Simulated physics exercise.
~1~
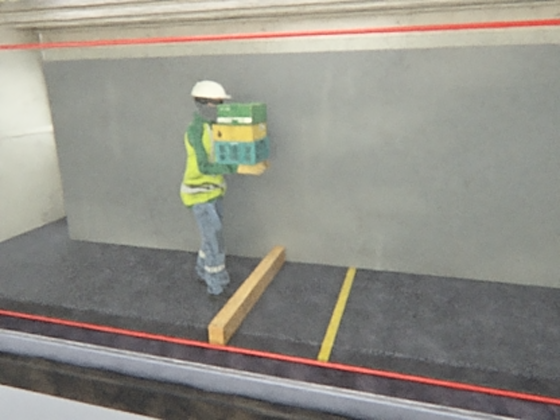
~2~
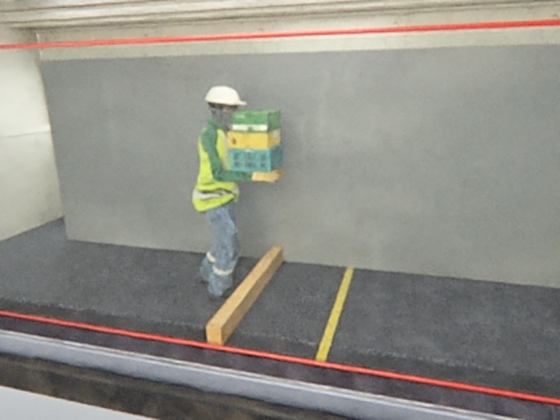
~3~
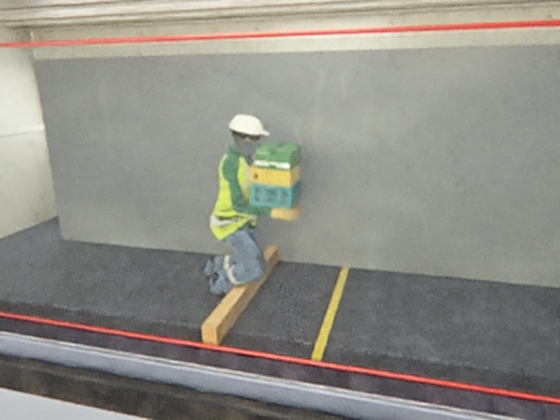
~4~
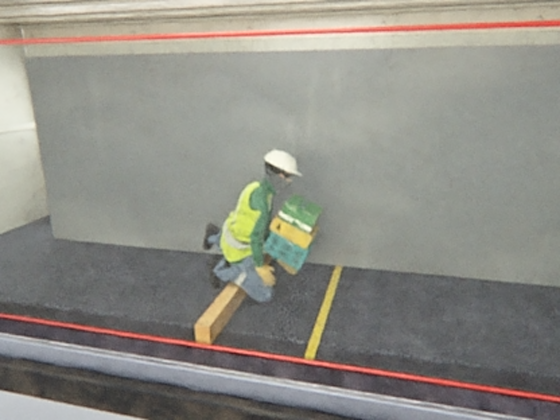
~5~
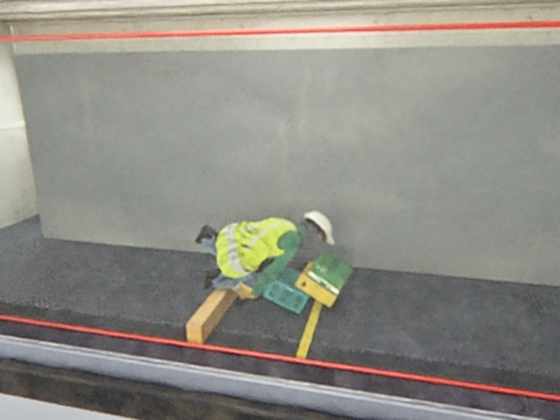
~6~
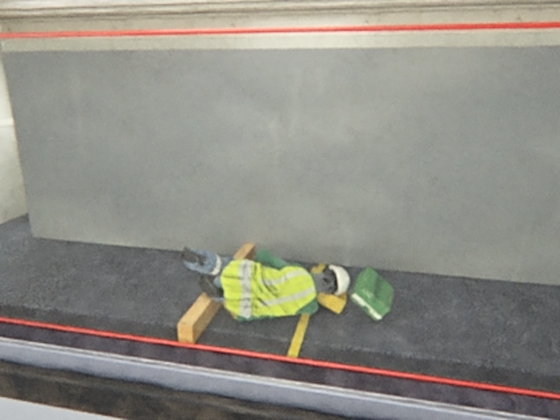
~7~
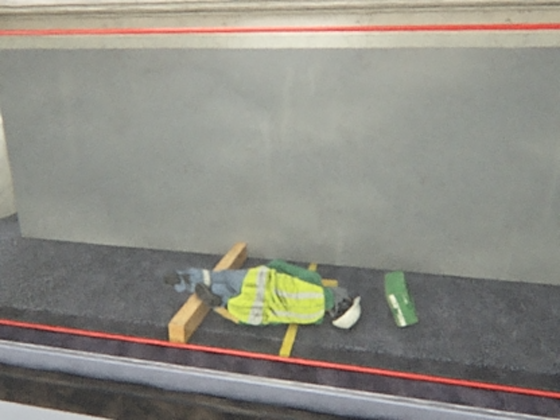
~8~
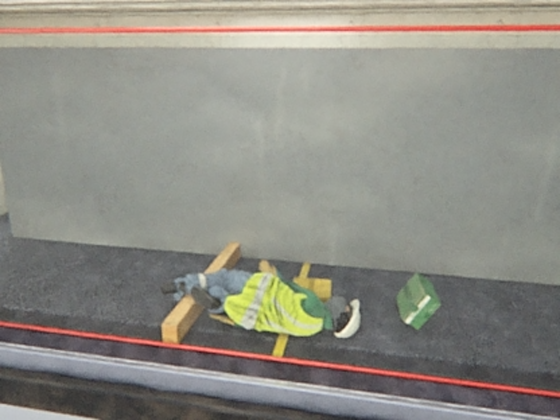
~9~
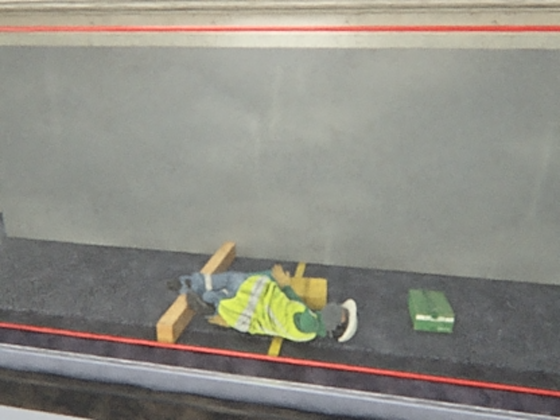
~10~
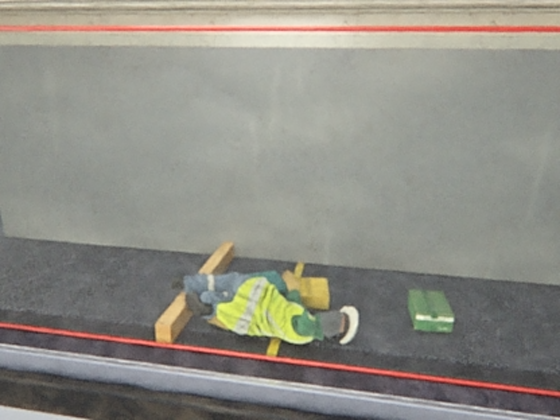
A worker in a white hard hat and yellow vest, arms full of stacked boxes, pitched to the right over a wooden beam and dropped the load, ending face down with his head past the yellow line and the green box lying farther right.
